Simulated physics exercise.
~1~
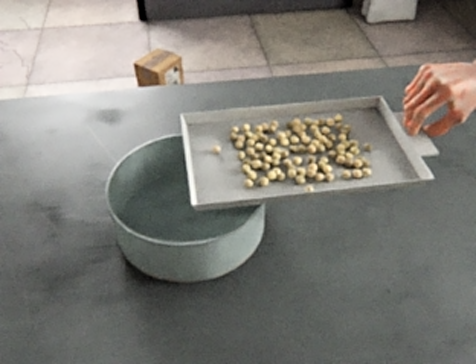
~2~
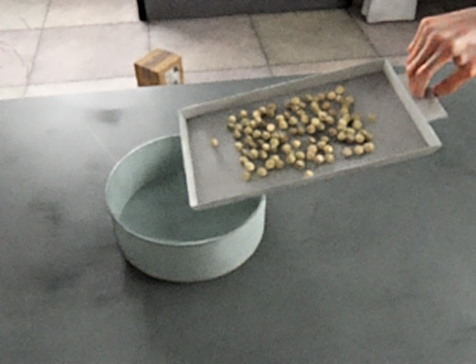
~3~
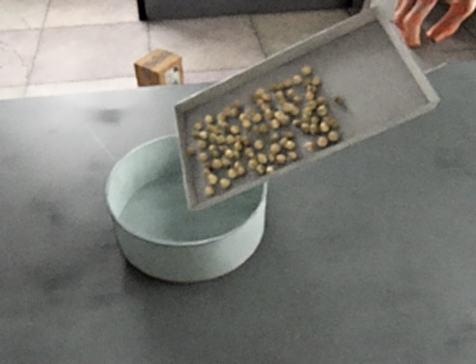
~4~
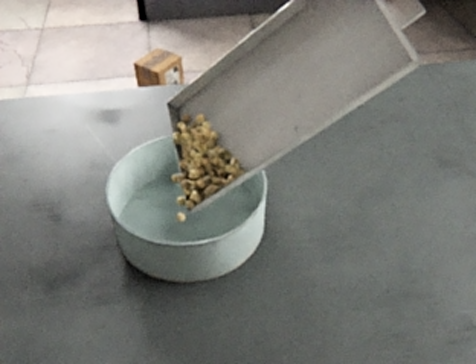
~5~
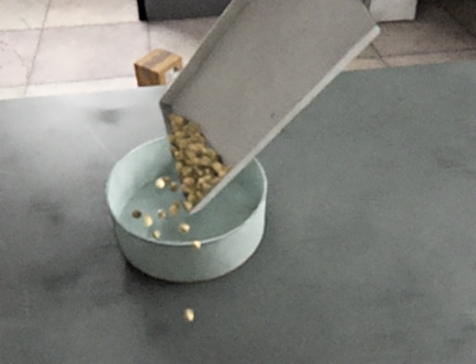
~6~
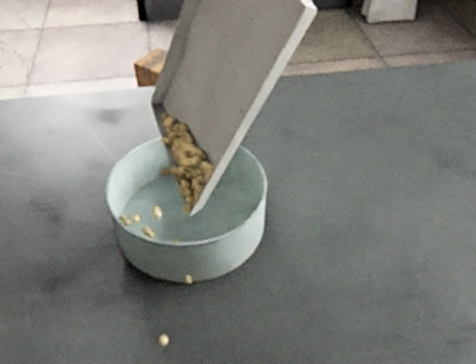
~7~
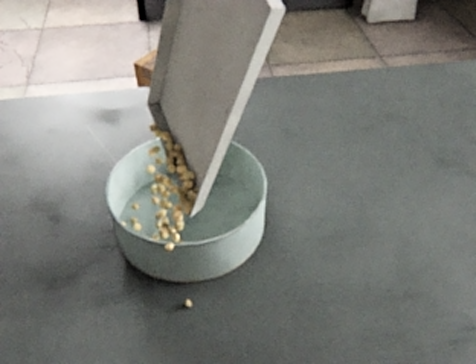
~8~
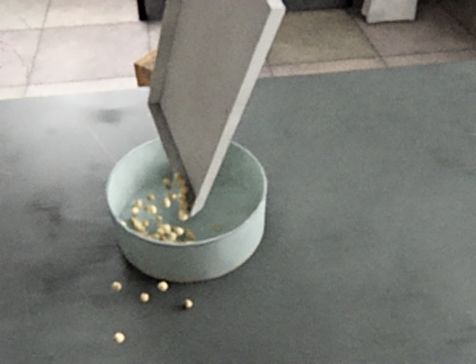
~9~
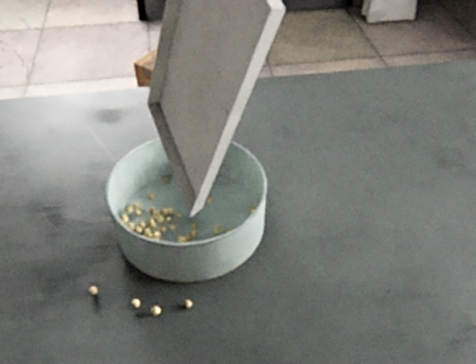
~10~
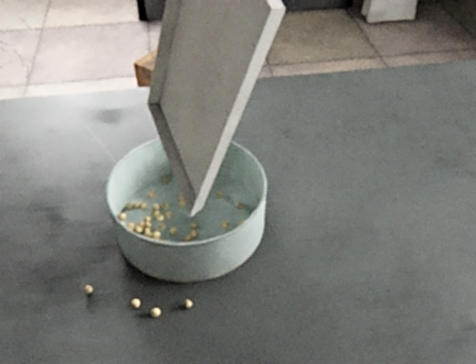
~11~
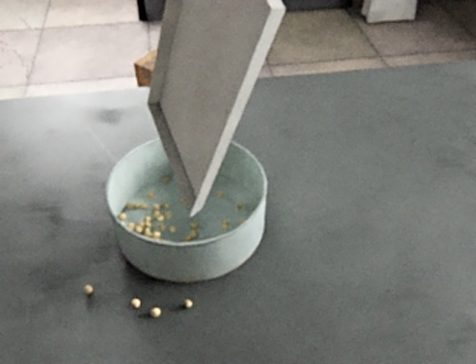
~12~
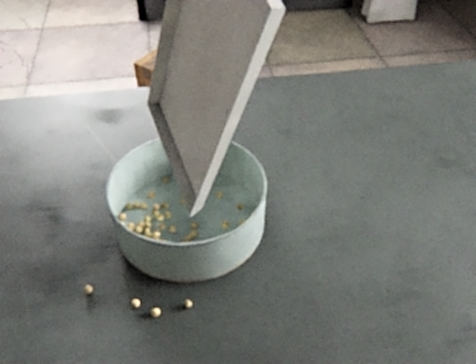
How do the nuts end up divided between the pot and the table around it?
Nearly all of the nuts end up in the pot, and only a small share, a few stray ones, lies outside it on the table.
